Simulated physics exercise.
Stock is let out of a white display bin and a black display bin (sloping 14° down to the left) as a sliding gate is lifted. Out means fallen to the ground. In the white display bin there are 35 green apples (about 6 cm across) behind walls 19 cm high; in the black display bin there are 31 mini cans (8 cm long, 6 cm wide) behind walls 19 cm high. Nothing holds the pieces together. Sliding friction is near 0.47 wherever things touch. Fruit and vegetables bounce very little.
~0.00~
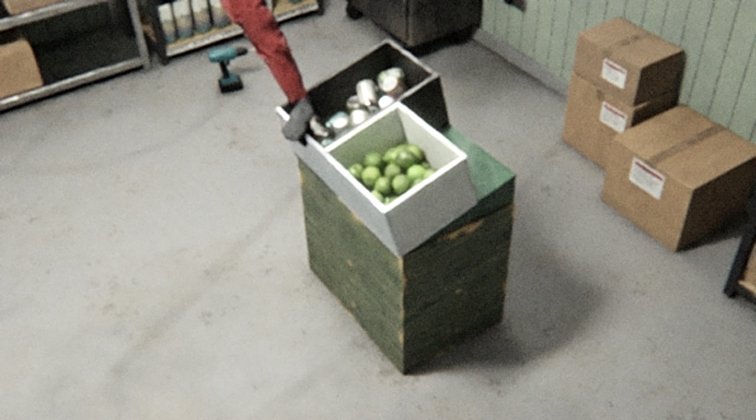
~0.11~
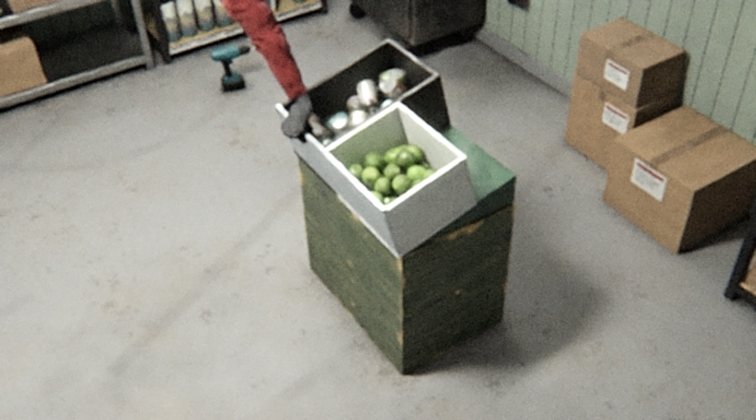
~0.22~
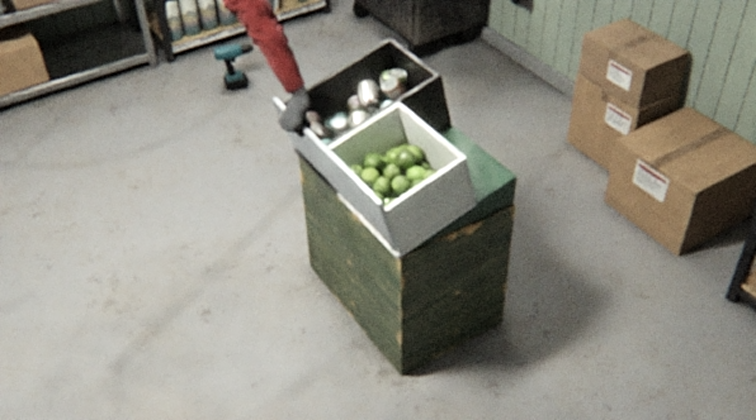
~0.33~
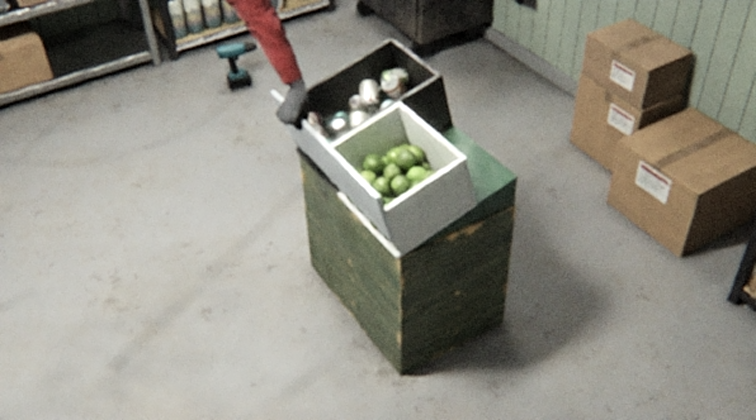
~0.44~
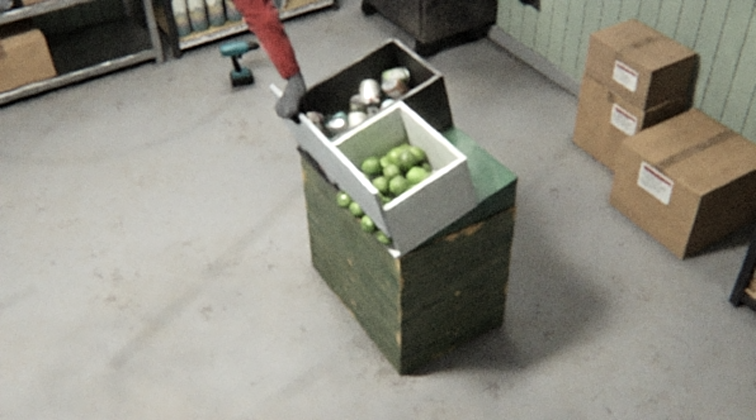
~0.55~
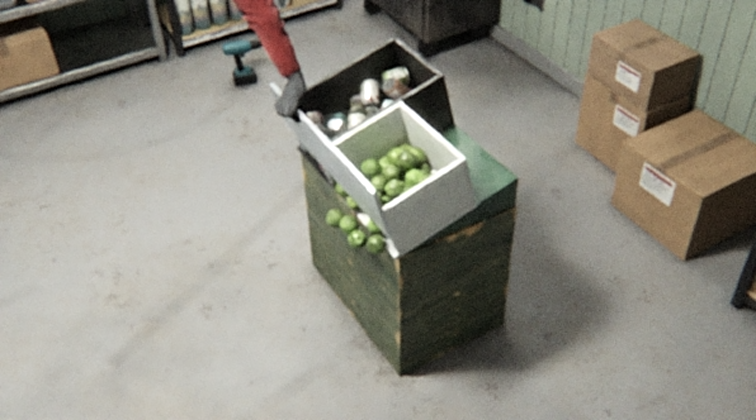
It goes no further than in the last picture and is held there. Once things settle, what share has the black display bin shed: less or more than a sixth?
Out of the black display bin go under a sixth of the mini cans.
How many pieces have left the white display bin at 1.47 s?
About: White display bin 8.
After 0.96 s, the white display bin is down by 8 of 35 and the black display bin has all 31.
After 1.47 s, the white display bin is down by 8 of 35 and the black display bin has all 31.
After 2.18 s, the white display bin is down by 10 of 35 and the black display bin has all 31.
Outcome (at 3.10 s), the white display bin is down by 12 of 35 and the black display bin is down by 1 of 31. Asked share, 1 of 31, 3 per cent.
